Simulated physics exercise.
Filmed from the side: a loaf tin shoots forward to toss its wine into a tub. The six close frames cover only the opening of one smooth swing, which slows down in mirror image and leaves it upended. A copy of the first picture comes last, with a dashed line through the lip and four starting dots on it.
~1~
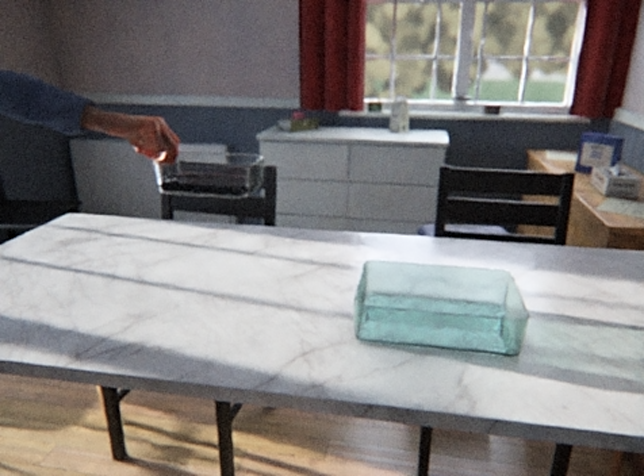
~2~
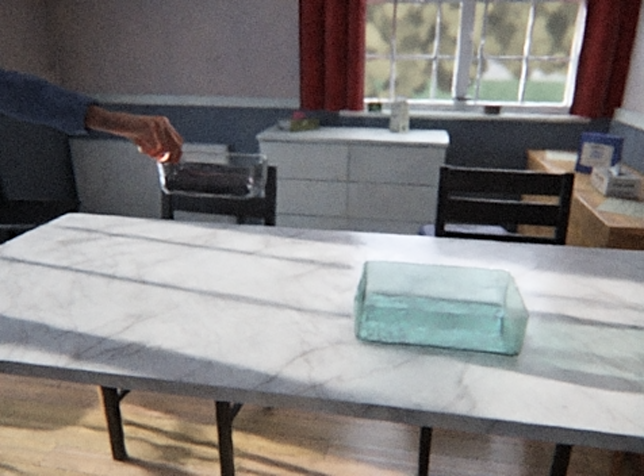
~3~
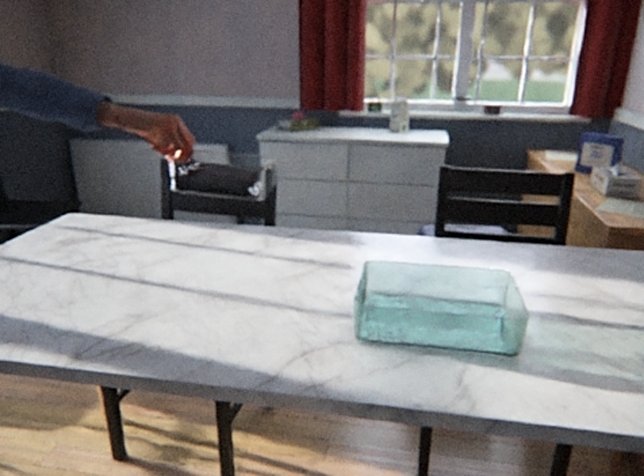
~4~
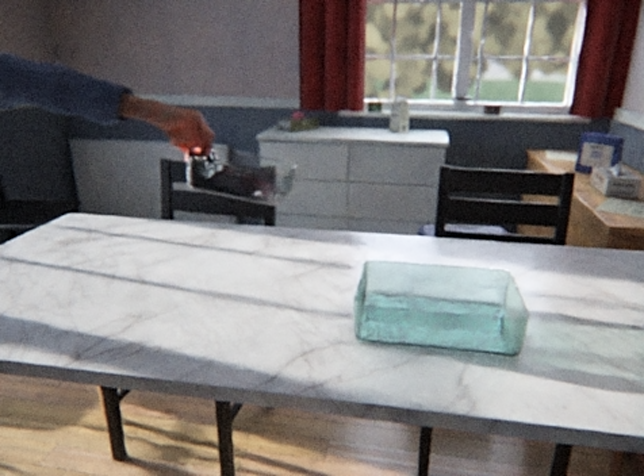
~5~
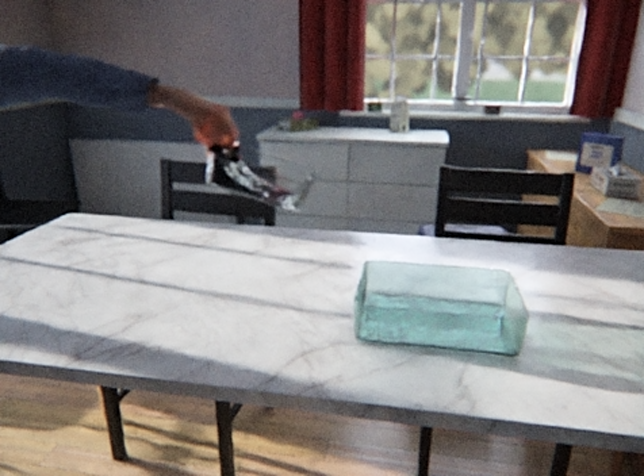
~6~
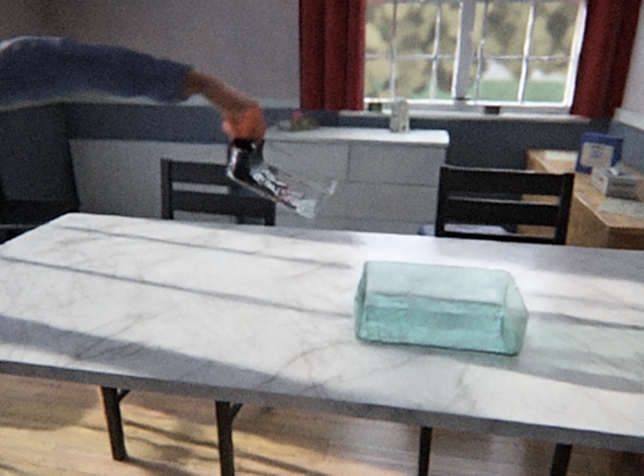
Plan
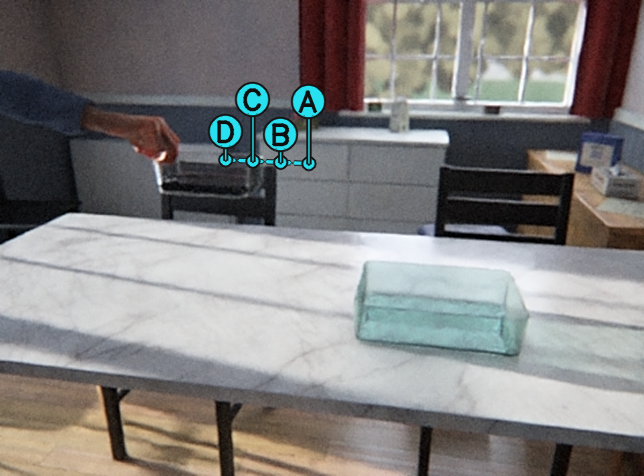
Hand moving a clear rectangular glass container rightward and tilting it above a marble table, near a pale green glass tub.
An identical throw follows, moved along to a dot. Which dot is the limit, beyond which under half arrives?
D is the one.
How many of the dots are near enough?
All of the four.
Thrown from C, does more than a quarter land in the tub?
Yes, clearly.
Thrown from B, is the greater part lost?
No, not at all.
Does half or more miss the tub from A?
No, that is safe.
On the marked copy, A at (308, 163); B at (280, 162); C at (252, 161); D at (225, 159).
With A, about 80 % lands in the tub, 5 % falls short and 15 % goes beside or beyond.
With B, about 71 % lands in the tub, 8 % falls short and 21 % goes beside or beyond.
With C, about 69 % lands in the tub, 14 % falls short and 17 % goes beside or beyond.
With D, about 67 % lands in the tub, 17 % falls short and 16 % goes beside or beyond.
